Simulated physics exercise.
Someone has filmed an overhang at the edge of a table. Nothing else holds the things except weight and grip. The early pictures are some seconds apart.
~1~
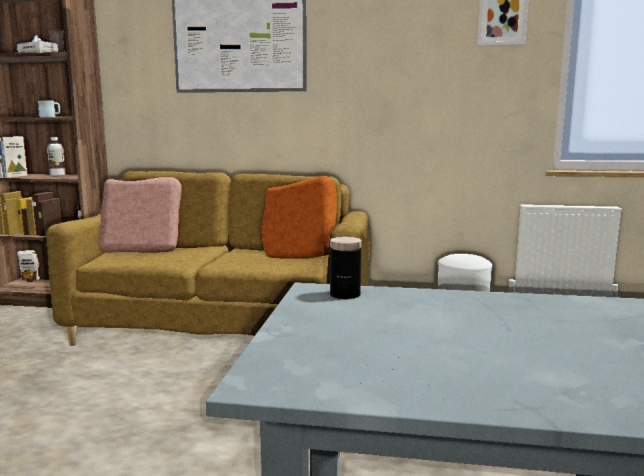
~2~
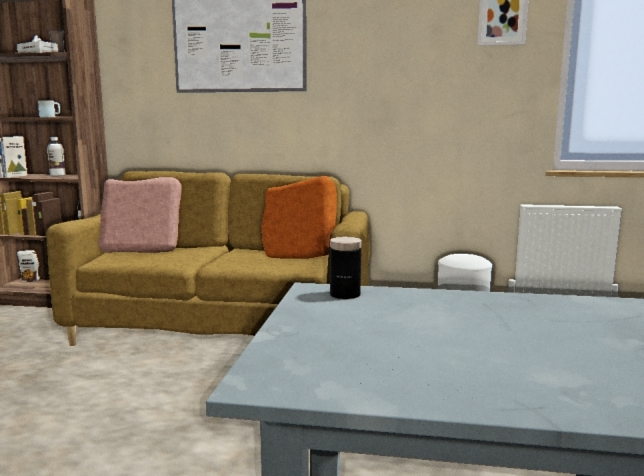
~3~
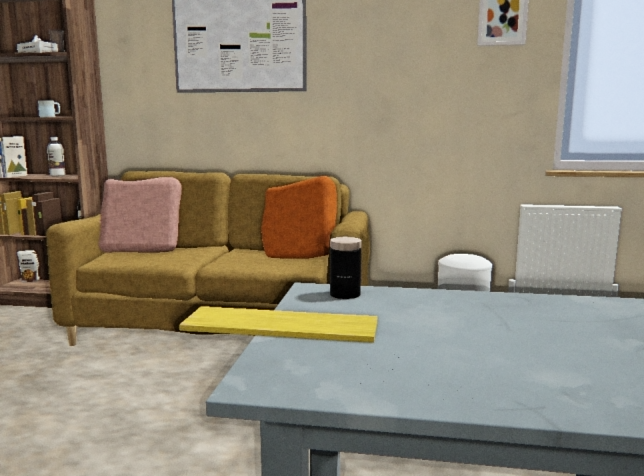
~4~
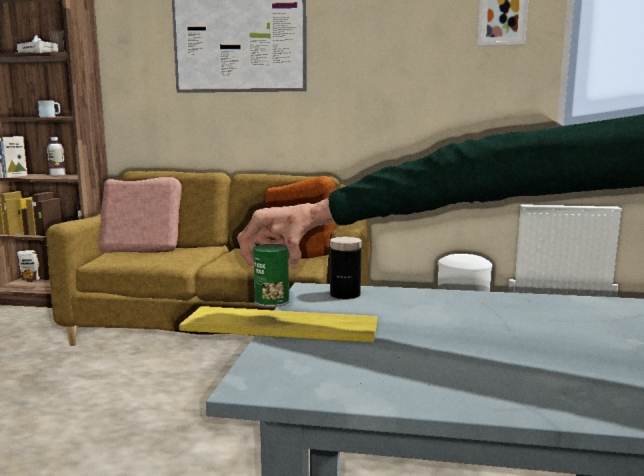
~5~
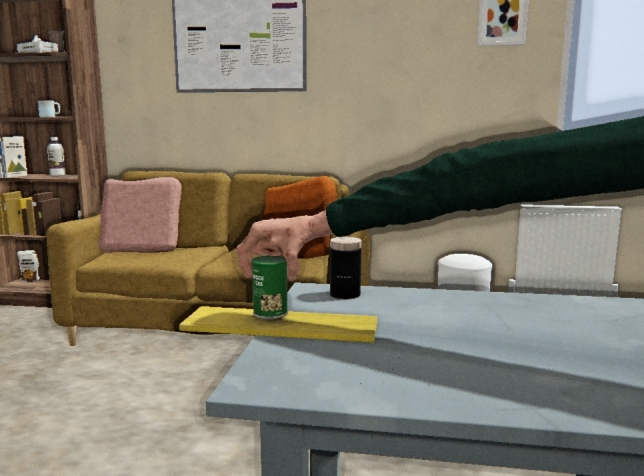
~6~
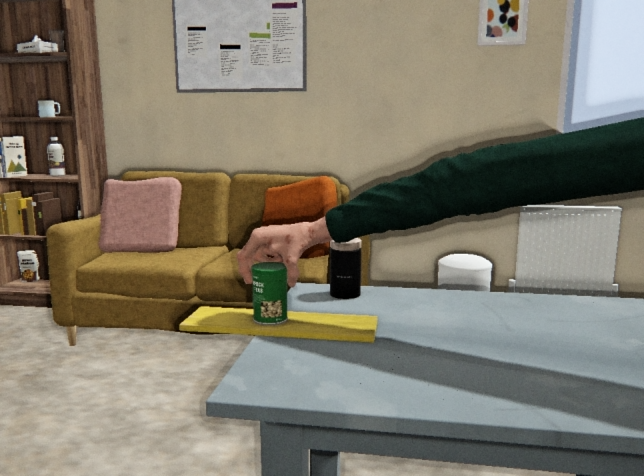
A yellow board appeared on the blue-grey table, jutting past its left edge near a dark jar, and then a hand in a green sleeve lowered a green tin onto it and kept hold.
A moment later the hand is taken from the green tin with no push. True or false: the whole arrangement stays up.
True.
Then, 0.20 s past the last view, nothing moves.
Then, 0.50 s past the last view, green tin resting near (270, 293).
Finally, all 3 still in place. Final places as the last picture's camera would see them, green tin near (270, 293). The board holds.
